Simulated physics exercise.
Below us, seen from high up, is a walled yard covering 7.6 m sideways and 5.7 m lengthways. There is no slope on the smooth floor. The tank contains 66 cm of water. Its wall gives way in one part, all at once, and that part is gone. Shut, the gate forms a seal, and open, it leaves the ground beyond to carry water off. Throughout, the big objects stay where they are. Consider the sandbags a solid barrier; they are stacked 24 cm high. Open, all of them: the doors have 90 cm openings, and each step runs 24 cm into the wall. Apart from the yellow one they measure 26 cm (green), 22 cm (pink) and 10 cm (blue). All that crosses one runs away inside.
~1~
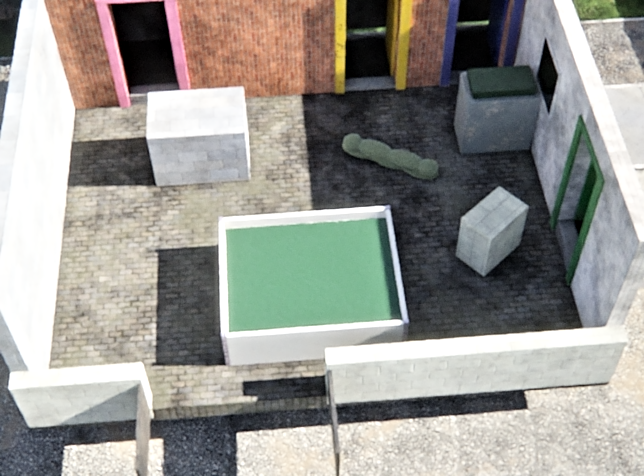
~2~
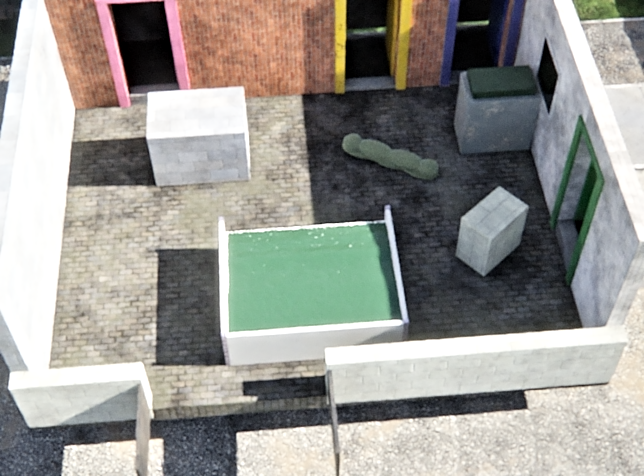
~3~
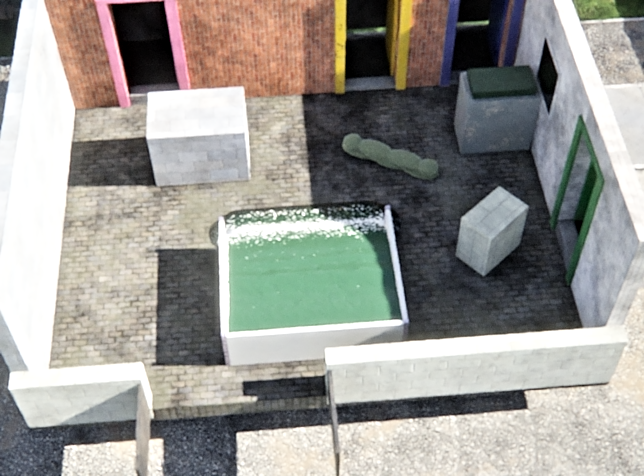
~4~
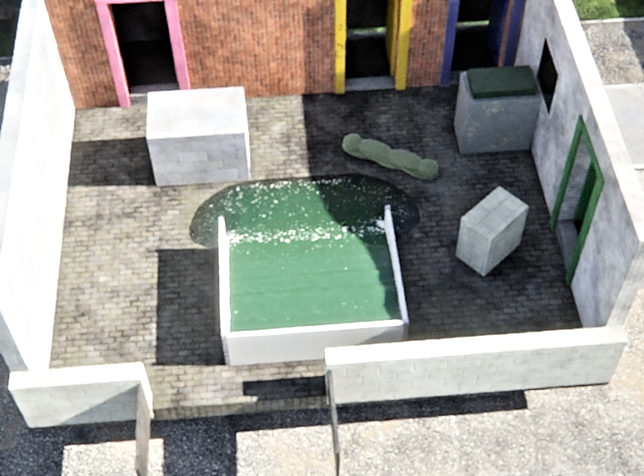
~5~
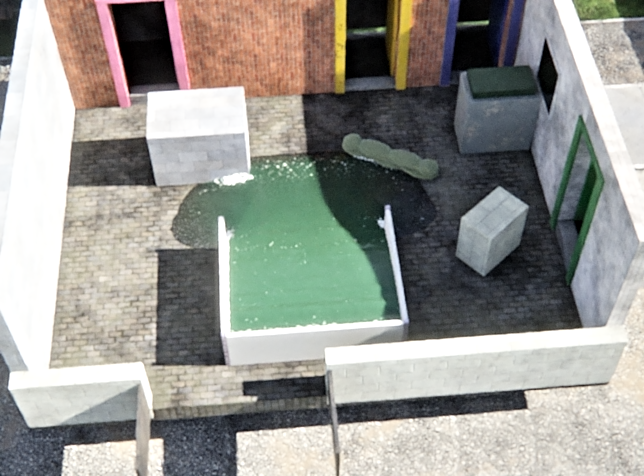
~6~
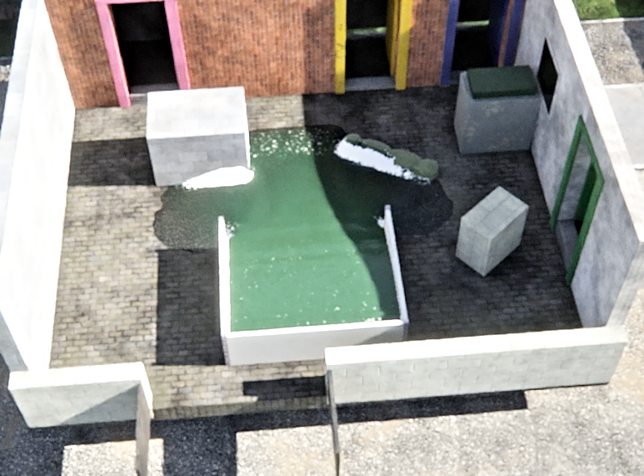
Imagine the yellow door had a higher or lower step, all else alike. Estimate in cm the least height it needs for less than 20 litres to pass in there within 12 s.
I would say 11.5 cm.
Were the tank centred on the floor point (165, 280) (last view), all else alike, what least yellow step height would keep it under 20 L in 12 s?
Some 10.5 cm.
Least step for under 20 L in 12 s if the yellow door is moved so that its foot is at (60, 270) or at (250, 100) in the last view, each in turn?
Roughly 7.5 cm for the first and 34 cm for the second.
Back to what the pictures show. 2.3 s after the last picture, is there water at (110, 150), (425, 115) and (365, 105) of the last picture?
In order: Soaked, soaked, soaked.
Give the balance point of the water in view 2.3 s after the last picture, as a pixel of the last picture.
Roughly (288, 185).
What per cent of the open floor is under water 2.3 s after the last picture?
Around 65 per cent of the floor.
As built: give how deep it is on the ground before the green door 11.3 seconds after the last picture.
The depth there is around 9.5 cm.
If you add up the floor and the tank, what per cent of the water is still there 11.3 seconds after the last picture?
Roughly 80 per cent of the water.
Then, 0.7 s after the last picture water covers 30 % of the floor, deepest (49 cm) near (285, 99); 5 cm at the yellow door, 0 litres in over its 7 cm step.
Then, 2.3 s after the last picture water covers 65 % of the floor, deepest (32 cm) near (84, 127); 14 cm at the yellow door, 26 litres in over its 7 cm step.
Then, 11.3 s after the last picture water covers 95 % of the floor, deepest (11 cm) near (556, 238); 6 cm at the yellow door, 69 litres in over its 7 cm step.
At the yellow door as built, the water peaked near 15 cm, 1.7 s after the last picture.
Run again over the same 12 s with other heights there, 29 litres in over 10 cm, 10 litres over 14 cm. The limit of 20 litres is kept from about 11.5 cm up.
